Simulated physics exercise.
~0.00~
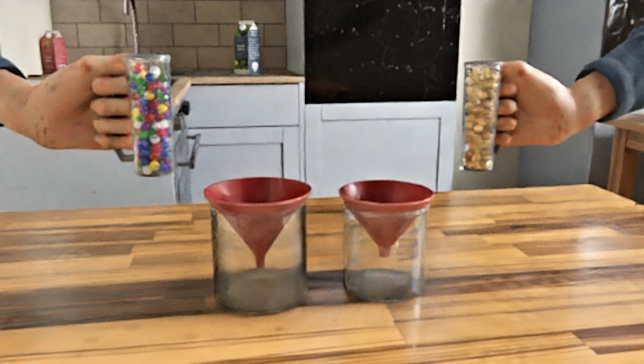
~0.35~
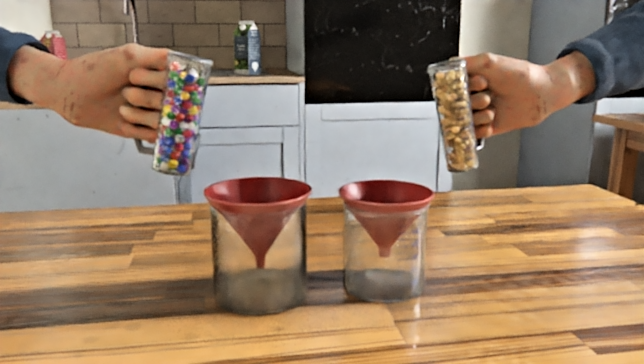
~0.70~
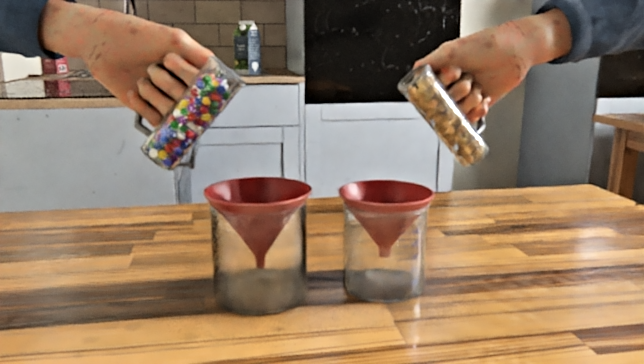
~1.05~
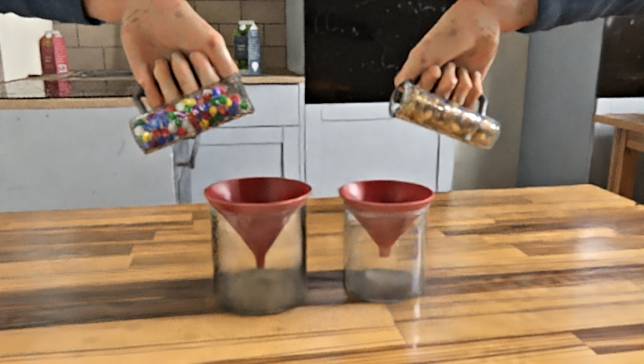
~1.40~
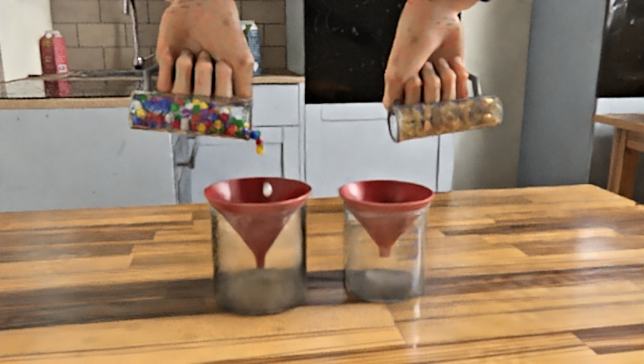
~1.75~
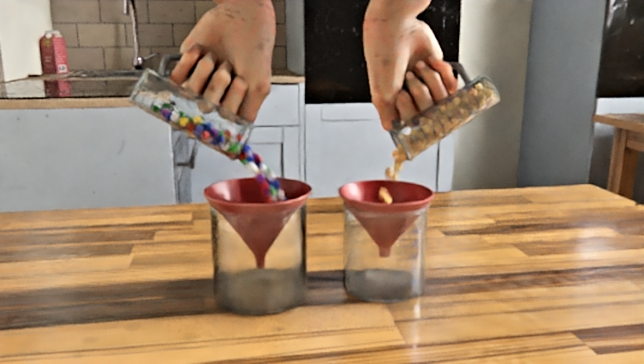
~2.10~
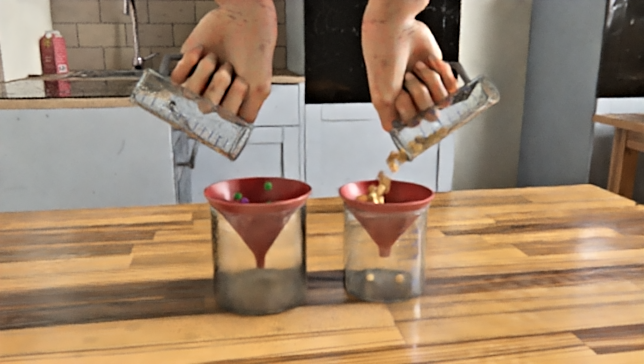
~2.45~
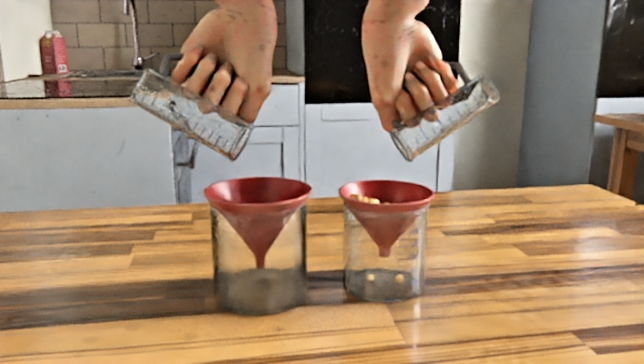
To begin with, two hands hold up clear cups above a wooden table, the left filled with colourful beads and the right with golden-brown pieces. Both hands move inward and tip the cups over two red funnels resting in glass jars. The left cup starts spilling first, and its beads soon pour into the funnel while the right cup begins to empty. The left cup runs out, and the last golden pieces tumble from the right one. Finally, the hands still hold both empty cups tilted, with the beads stuck in the left funnel and nearly all the golden pieces stuck in the right, only a few reaching its jar.
